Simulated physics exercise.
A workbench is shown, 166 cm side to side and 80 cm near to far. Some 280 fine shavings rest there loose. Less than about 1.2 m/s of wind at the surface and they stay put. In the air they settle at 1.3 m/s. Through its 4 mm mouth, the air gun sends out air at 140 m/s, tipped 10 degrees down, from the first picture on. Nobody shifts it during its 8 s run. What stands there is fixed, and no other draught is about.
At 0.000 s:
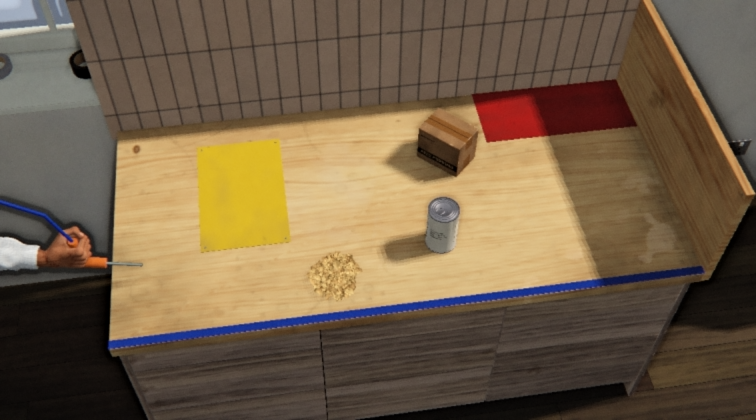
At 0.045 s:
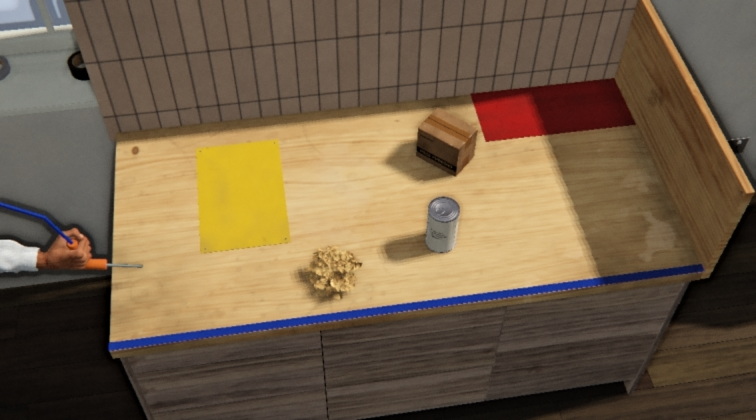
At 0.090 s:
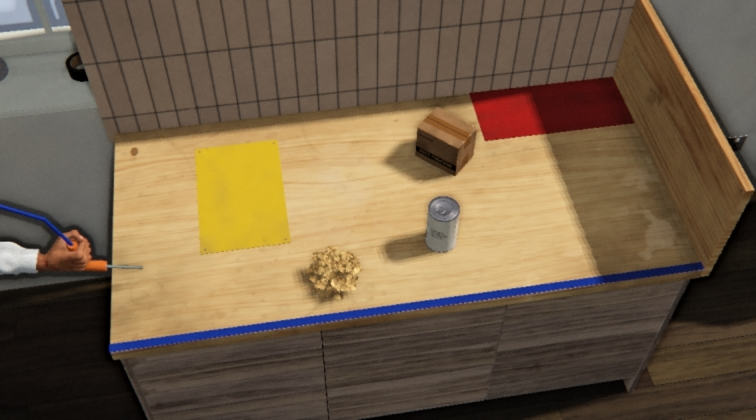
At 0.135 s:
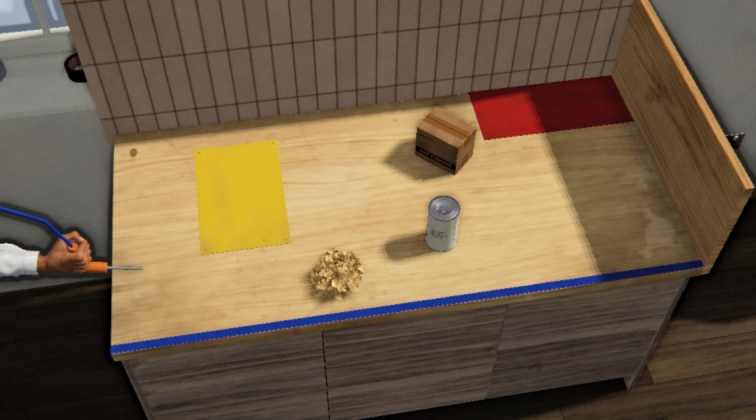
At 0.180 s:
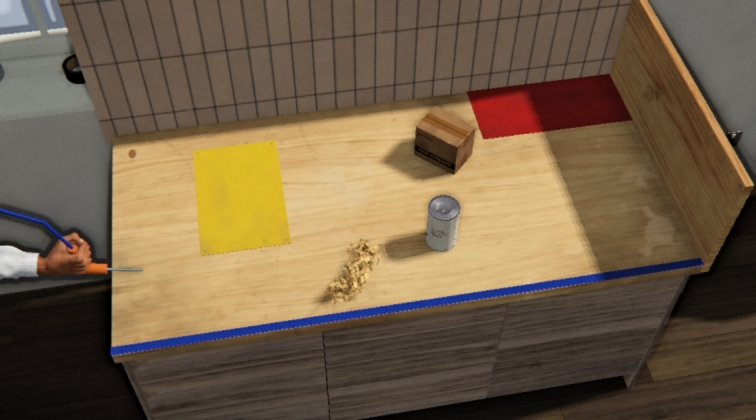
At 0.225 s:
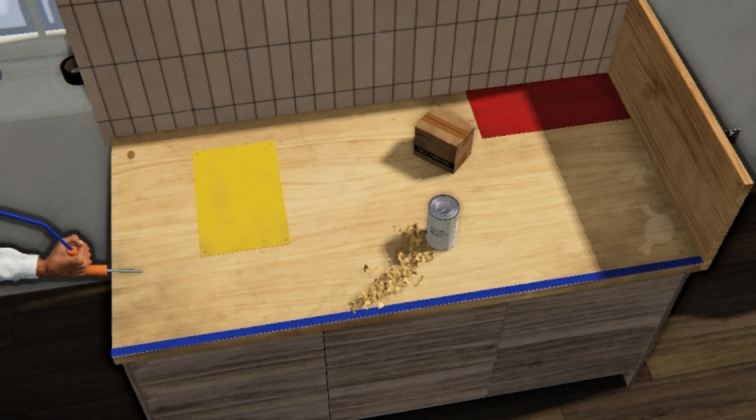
On a wooden workbench with a yellow sheet, a red sheet, a box and a tin, a hand holds an air gun still at the left while a pile of fine shavings first stays put, then spreads and slides right toward the tin.
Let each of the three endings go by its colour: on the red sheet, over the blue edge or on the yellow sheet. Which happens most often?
The colour with the most is blue.
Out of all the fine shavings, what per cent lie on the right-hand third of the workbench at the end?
It comes out near 30 in a hundred.
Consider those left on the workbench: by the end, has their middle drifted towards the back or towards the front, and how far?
Looks like a rearward shift by some 35 cm.
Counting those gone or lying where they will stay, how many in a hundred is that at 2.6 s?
It comes to some 70 per cent.
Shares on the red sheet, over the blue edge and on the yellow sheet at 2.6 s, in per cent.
Roughly 4 % red, 60 % blue and 0 % yellow.
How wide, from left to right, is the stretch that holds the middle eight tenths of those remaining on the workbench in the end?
About 50 cm.
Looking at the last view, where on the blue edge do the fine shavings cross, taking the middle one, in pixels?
I'd put my finger close to (492, 297).
After 1.6 s, 61 % are over the blue edge, 0 % on the yellow sheet and 1 % on the red sheet; the middle of those still in play is near (653, 196); 63 % have settled or left.
After 2.6 s, 62 % are over the blue edge, 0 % on the yellow sheet and 4 % on the red sheet; the middle of those still in play is near (658, 172); 65 % have settled or left.
After 4.4 s, 62 % are over the blue edge, 0 % on the yellow sheet and 4 % on the red sheet; the middle of those still in play is near (642, 146); 70 % have settled or left.
After 8.0 s, at the end, 62 % are over the blue edge, 0 % on the yellow sheet and 5 % on the red sheet; the middle of those still in play is near (637, 141).
